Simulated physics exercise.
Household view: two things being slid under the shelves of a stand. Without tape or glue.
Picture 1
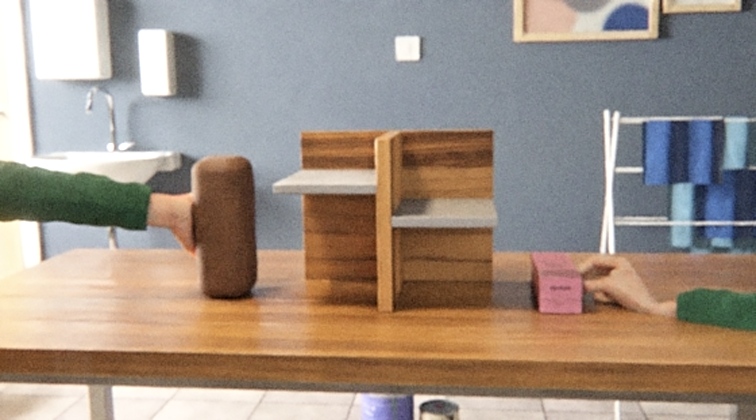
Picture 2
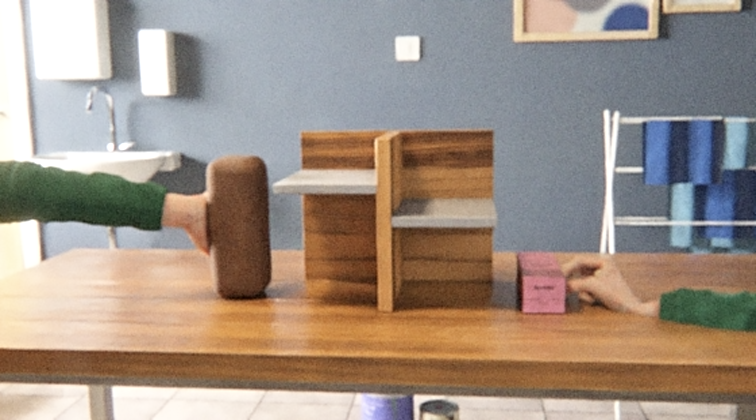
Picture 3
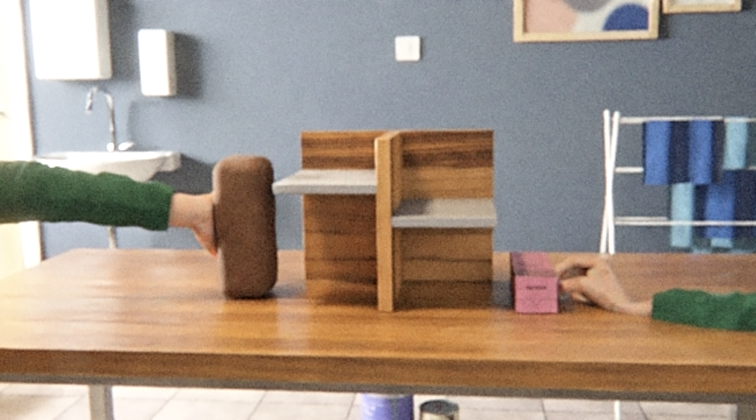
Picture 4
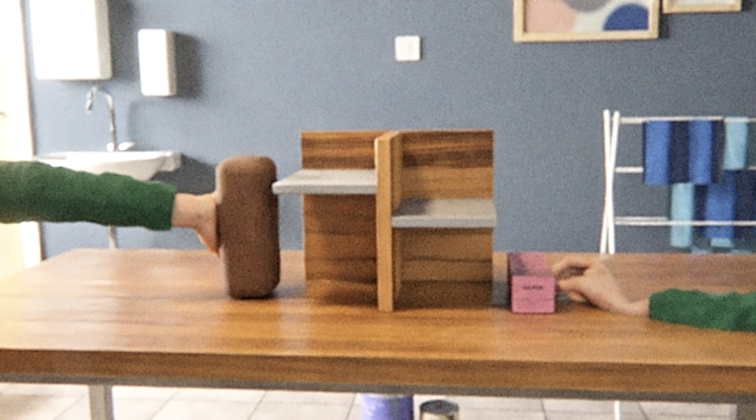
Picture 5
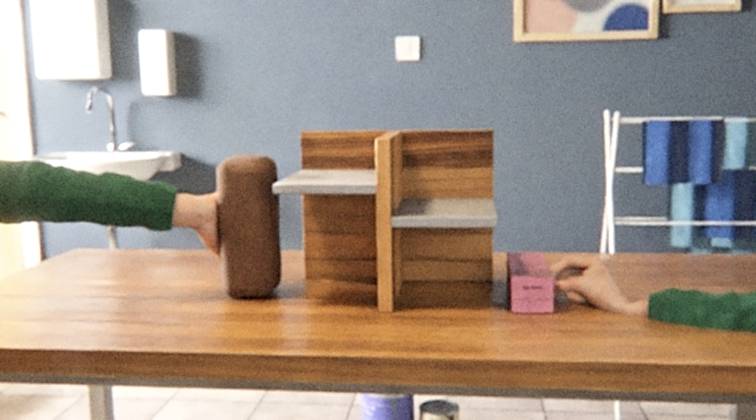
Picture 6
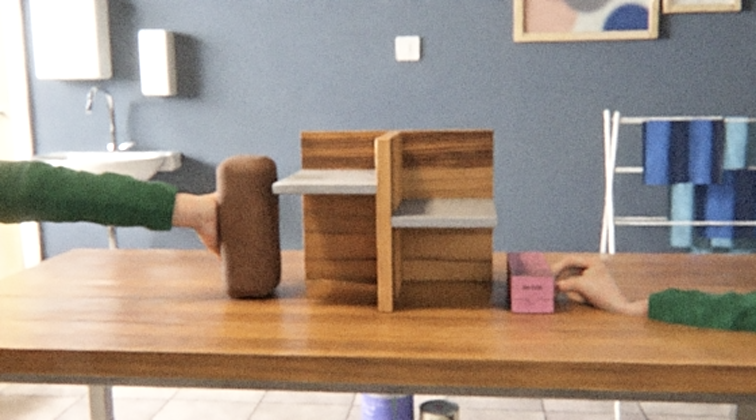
In a room with a blue-grey wall, a sink at the left and a drying rack at the right, a fixed camera looks straight across a wooden table. A wooden stand with two grey shelves stands mid-table, a tall brown loaf to its left and a small pink carton to its right. Green-sleeved hands slide both a short way inward, then they stay almost still beside the stand.
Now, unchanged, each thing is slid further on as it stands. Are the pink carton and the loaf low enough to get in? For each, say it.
The pink carton goes under, and the loaf gets stuck.
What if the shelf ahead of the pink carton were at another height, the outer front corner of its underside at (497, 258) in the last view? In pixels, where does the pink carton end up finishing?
Rest point, approximately (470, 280).
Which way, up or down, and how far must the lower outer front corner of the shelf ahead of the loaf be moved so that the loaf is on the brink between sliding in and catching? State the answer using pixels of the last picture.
32 pixels up.
Then, 0.30 s past the last view, pink carton sliding up to the opening near (508, 280); loaf stopped at the opening near (263, 226).
Finally, the pink carton goes under, near (470, 280); the loaf stops at the shelf, near (263, 226).
